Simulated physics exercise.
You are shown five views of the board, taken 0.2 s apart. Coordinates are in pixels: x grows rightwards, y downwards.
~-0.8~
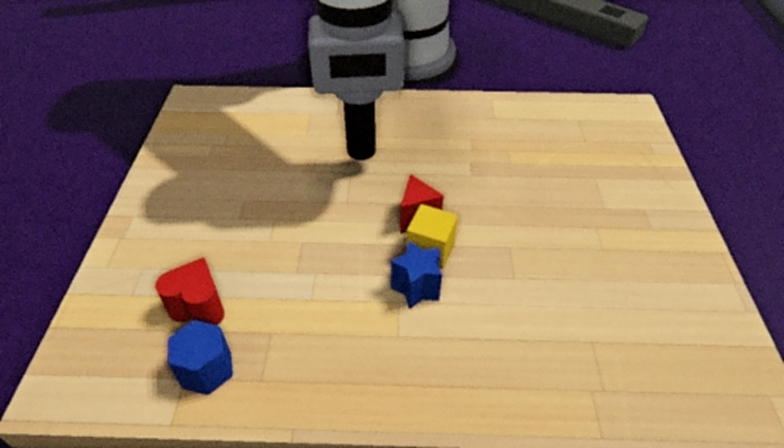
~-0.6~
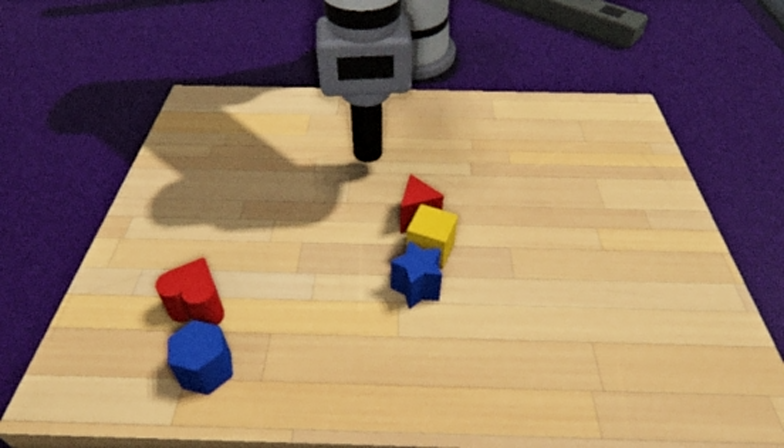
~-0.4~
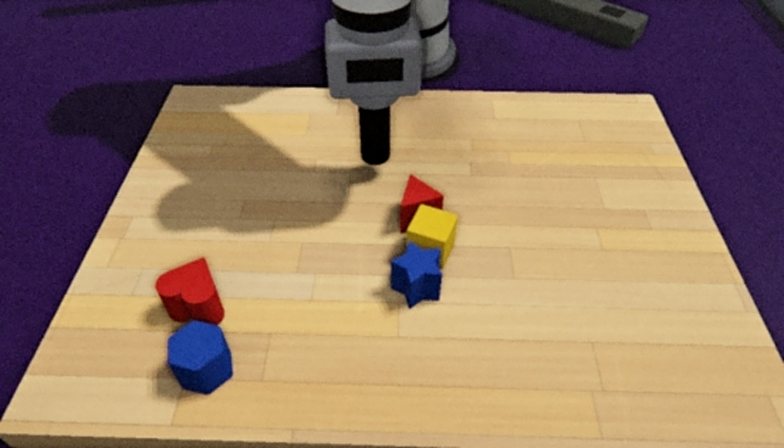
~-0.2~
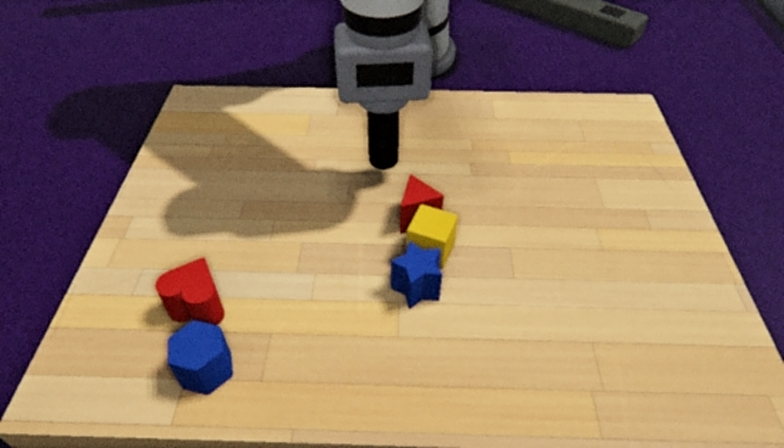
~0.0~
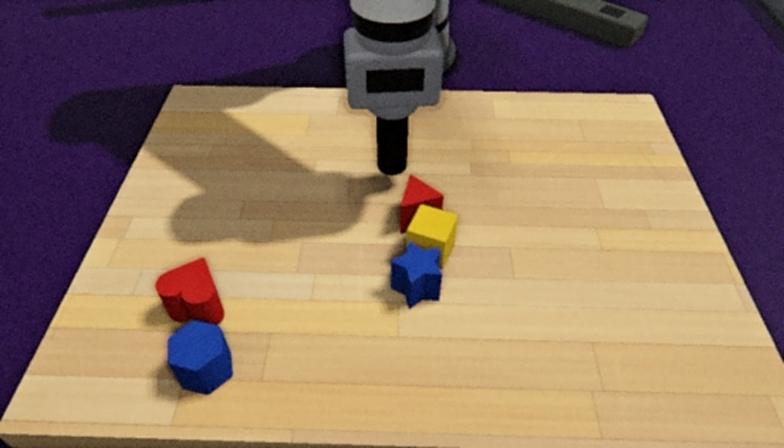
A robot arm with a black peg moved slightly right and a little nearer the red triangular piece on a wooden board, while the red, yellow and blue blocks all stayed still.
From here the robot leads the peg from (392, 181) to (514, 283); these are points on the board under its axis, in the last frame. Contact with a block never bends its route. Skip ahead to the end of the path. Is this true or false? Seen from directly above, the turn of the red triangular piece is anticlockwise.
Verdict: False.
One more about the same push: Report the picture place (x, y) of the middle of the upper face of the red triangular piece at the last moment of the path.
Just about (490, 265).
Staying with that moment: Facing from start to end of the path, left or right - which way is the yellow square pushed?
Measured against the direction from start to end, the yellow square shifts toward the right-hand side.
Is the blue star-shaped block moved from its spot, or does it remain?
By then it is displaced.
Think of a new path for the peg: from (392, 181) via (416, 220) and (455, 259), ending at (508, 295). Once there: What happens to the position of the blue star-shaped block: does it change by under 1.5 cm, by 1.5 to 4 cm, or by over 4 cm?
From 1.5 to 4 cm.
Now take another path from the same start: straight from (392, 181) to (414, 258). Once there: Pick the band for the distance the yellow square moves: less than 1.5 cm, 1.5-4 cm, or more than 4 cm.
Displacement: 1.5 to 4 cm.
The first path, step by step. One third of the way, peg at (431, 197); red triangular piece at (430, 213), turned 35° clockwise; blue star-shaped block at (415, 271); yellow square at (437, 241).
Two thirds of the way, peg at (472, 231); red triangular piece at (463, 241), turned 80° clockwise; blue star-shaped block at (403, 286), turned 35° clockwise; yellow square at (443, 268), turned 30° clockwise.
At the end, peg at (517, 269); red triangular piece at (490, 265), turned 135° clockwise; blue star-shaped block at (398, 288), turned 50° clockwise; yellow square at (443, 278), turned 50° clockwise.
